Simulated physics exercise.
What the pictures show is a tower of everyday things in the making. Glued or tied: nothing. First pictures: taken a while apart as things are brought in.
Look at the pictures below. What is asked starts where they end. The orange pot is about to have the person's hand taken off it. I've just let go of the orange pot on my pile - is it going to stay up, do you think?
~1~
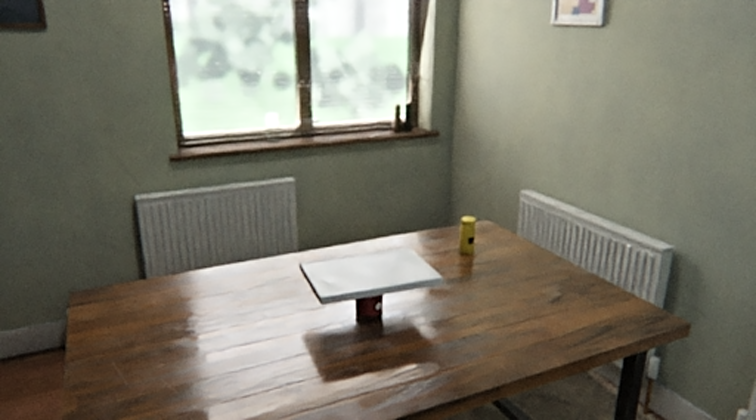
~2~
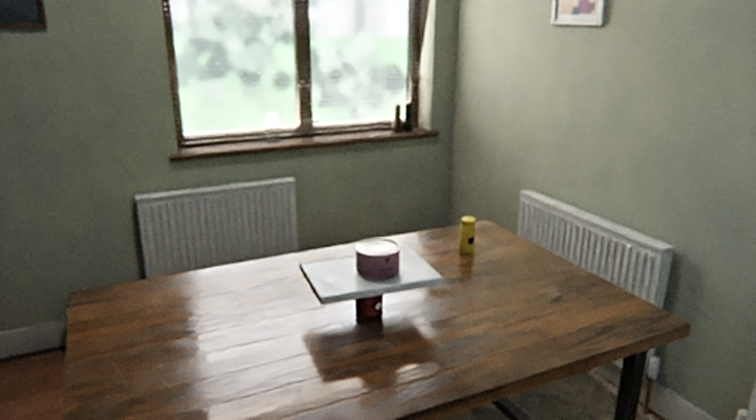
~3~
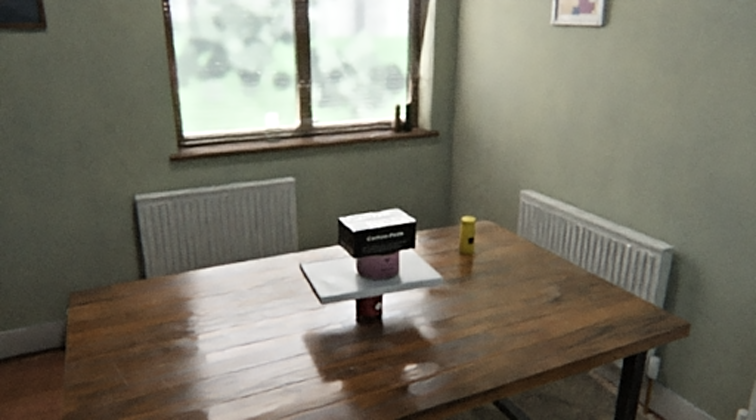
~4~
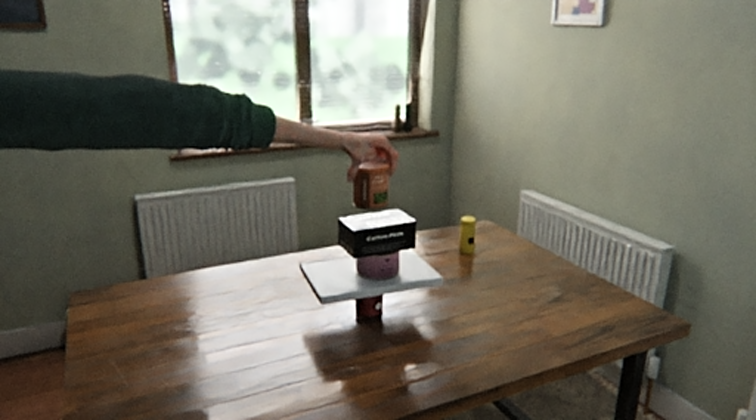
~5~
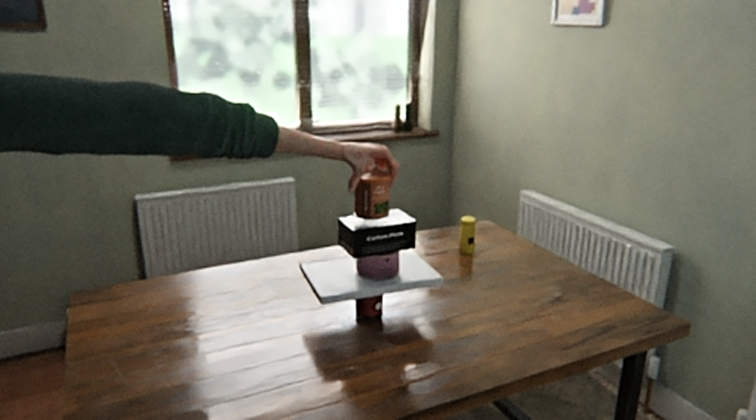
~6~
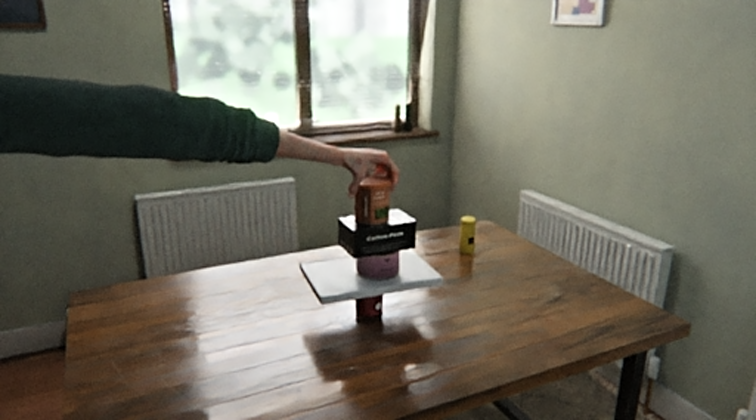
Yes. The build stays upright.
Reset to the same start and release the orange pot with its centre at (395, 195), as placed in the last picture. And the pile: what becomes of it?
After that, the pile stays intact.
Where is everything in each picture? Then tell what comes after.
In the first picture, the last thing is not in view yet; yellow shaker (468, 235).
In the second picture, the last thing is not in view yet.
In the third picture, the last thing is not in view yet.
In the fourth picture, coming down; orange pot (371, 185); pink tub (378, 259).
In the fifth picture, coming down; orange pot (372, 194); white tray (369, 273).
In the sixth picture, set down, still held; orange pot (372, 200); yellow shaker (468, 235).
Then, 0.50 s on from there, no change.
Then, 1.80 s on from there, orange pot resting near (372, 201).
In the end, all 6 unmoved. At the end, from the last picture's camera, orange pot near (372, 201). The pile stays up.
